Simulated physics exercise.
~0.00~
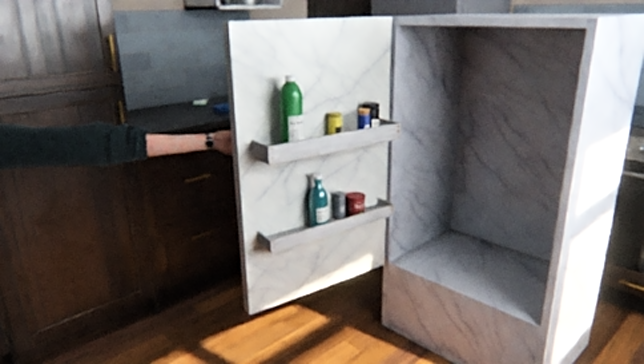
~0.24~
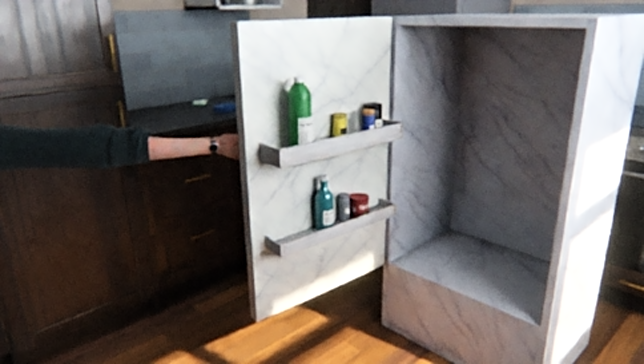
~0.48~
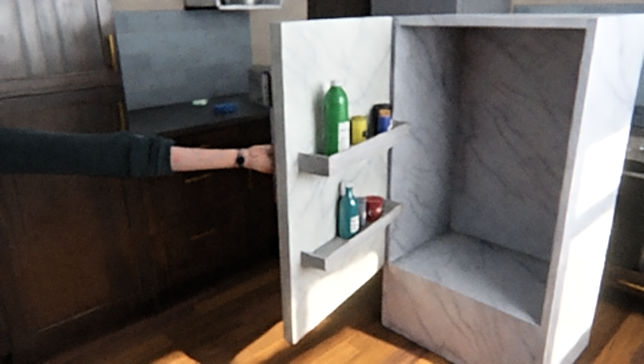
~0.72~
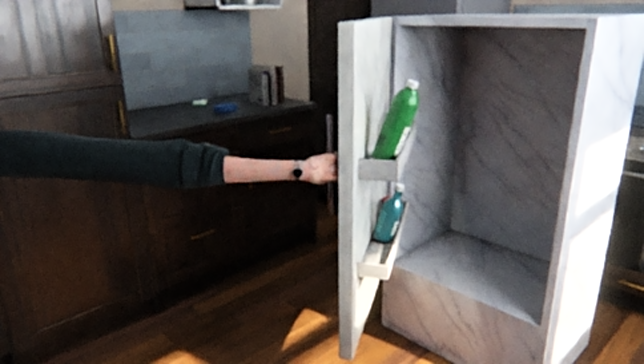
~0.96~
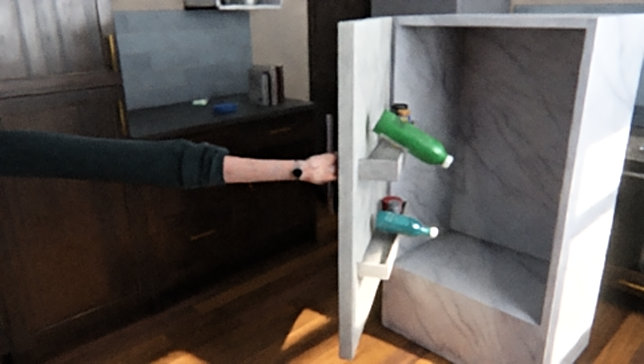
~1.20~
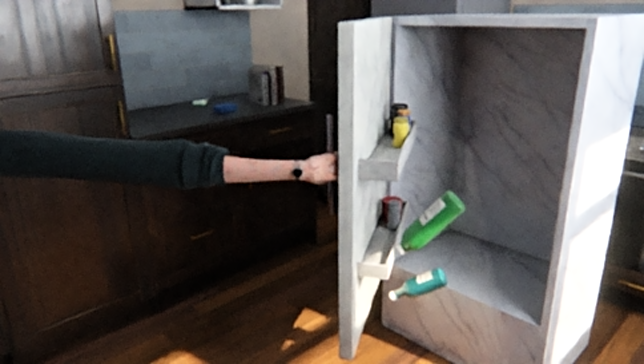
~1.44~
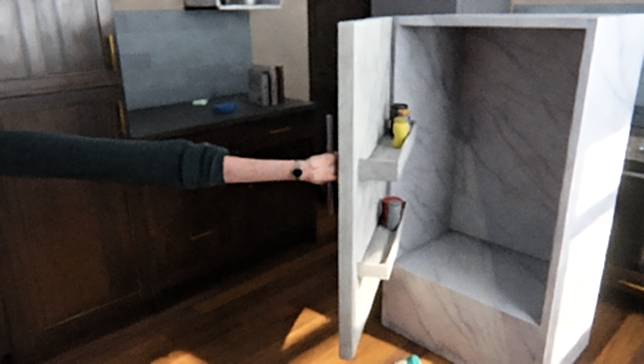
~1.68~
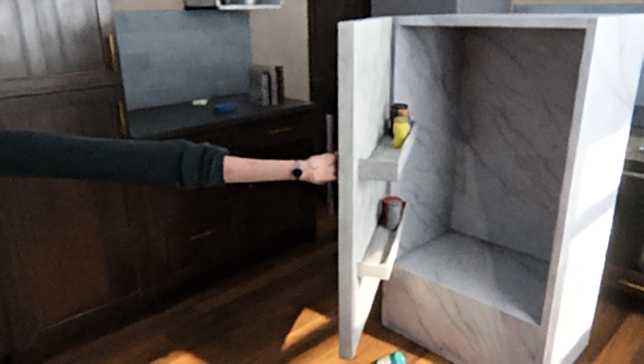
A marble door swings partly shut in someone's hand, and two bottles topple out and fall.
